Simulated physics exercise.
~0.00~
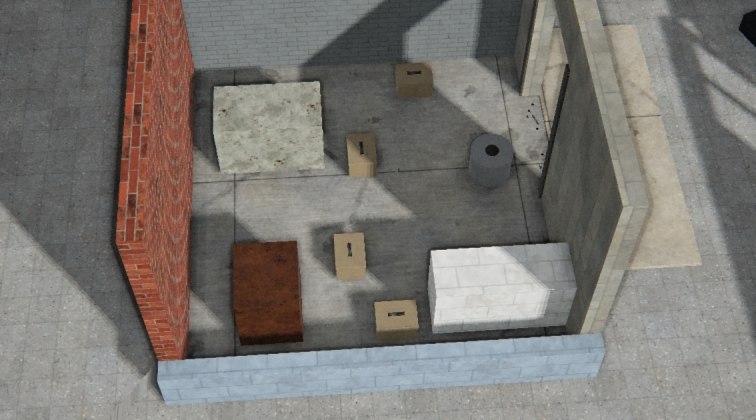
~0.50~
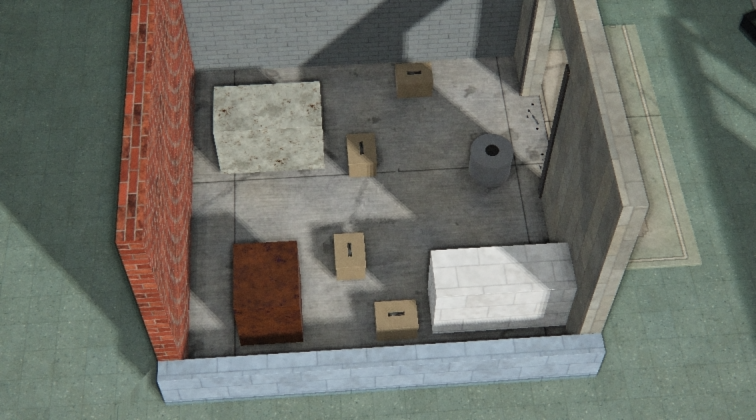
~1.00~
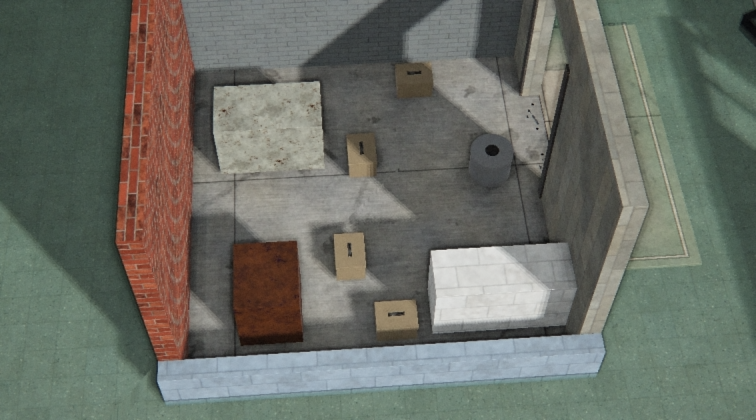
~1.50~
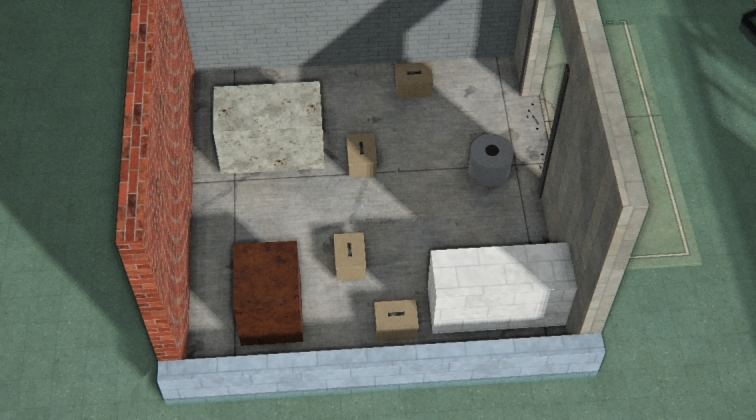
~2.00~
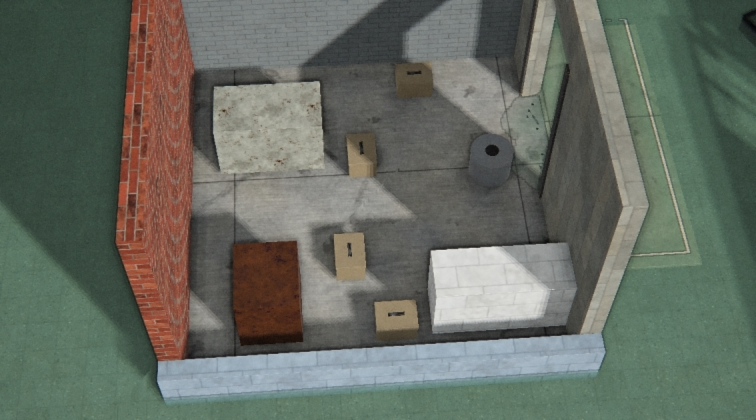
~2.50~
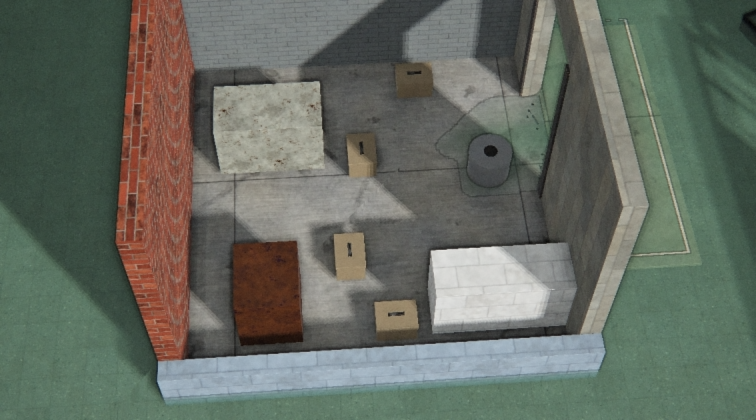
A roofless corner store with a red brick wall on the left, a grey one behind and a low pale-blue one in front is seen from high above. Inside are a mottled pale block, a rust-brown block, a white block, four tan boxes and a grey cylinder. Greenish water covers the ground outside, then spreads thinly through the right-hand doorway around the cylinder, while the objects stay still.
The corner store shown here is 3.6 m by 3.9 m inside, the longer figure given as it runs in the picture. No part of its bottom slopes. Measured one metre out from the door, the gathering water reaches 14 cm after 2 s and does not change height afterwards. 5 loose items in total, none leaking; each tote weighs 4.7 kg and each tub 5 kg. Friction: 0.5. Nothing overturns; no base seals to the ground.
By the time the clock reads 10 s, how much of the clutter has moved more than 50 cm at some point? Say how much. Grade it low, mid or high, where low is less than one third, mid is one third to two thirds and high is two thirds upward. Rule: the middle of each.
Grade: High.
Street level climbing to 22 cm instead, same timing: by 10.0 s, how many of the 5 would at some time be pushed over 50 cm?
I count 4 of them in that case.
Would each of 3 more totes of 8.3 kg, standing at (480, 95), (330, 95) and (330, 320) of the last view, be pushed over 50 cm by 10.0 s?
First one stays inside the line, second one crosses the line, third one stays inside the line.
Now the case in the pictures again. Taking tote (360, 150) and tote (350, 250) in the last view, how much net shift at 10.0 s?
They sit 150 cm and 100 cm away, in the order given.
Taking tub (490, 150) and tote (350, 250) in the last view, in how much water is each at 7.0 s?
4 and 4 cm.
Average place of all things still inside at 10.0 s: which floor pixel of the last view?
Centre of the remaining things: Roughly (314, 254).
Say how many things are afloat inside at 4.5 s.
1.
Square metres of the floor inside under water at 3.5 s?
Close to 4.0 m2, I'd say.
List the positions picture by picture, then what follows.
In the first frame, a tub at (492, 151), on the bottom; a tote at (362, 148), on the bottom; water covers 0.0 m2; 0 of 5 have shifted.
In the second frame, a tub at (492, 151) rests on the ground; a tote at (362, 148), on the bottom; 0.0 m2 under water; 0 of 5 have shifted.
In the third frame, a tub at (492, 151) rests on the ground; a tote at (362, 148) rests on the ground; 0.0 m2 under water; 0 of 5 have shifted.
In the fourth frame, a tub at (492, 151), on the bottom; a tote at (362, 148) rests on the ground; water covers 0.0 m2; 0 of 5 have shifted.
In the fifth frame, a tub at (492, 151) rests on the ground; a tote at (362, 148) rests on the ground; 0.2 m2 under water; 0 of 5 have shifted.
In the sixth frame, a tub at (491, 151), on the bottom; a tote at (362, 148), on the bottom; water covers 0.8 m2; 0 of 5 have shifted.
After 3.5 s 1 of 5 are over 50 cm from their spots; 0 afloat.
After 4.5 s 1 of 5 are over 50 cm from their spots; 1 afloat.
After 7.0 s 3 of 5 are over 50 cm from their spots; 2 afloat.
After 10.0 s 4 of 5 are over 50 cm from their spots, and 4 have been at some point; 5 afloat.
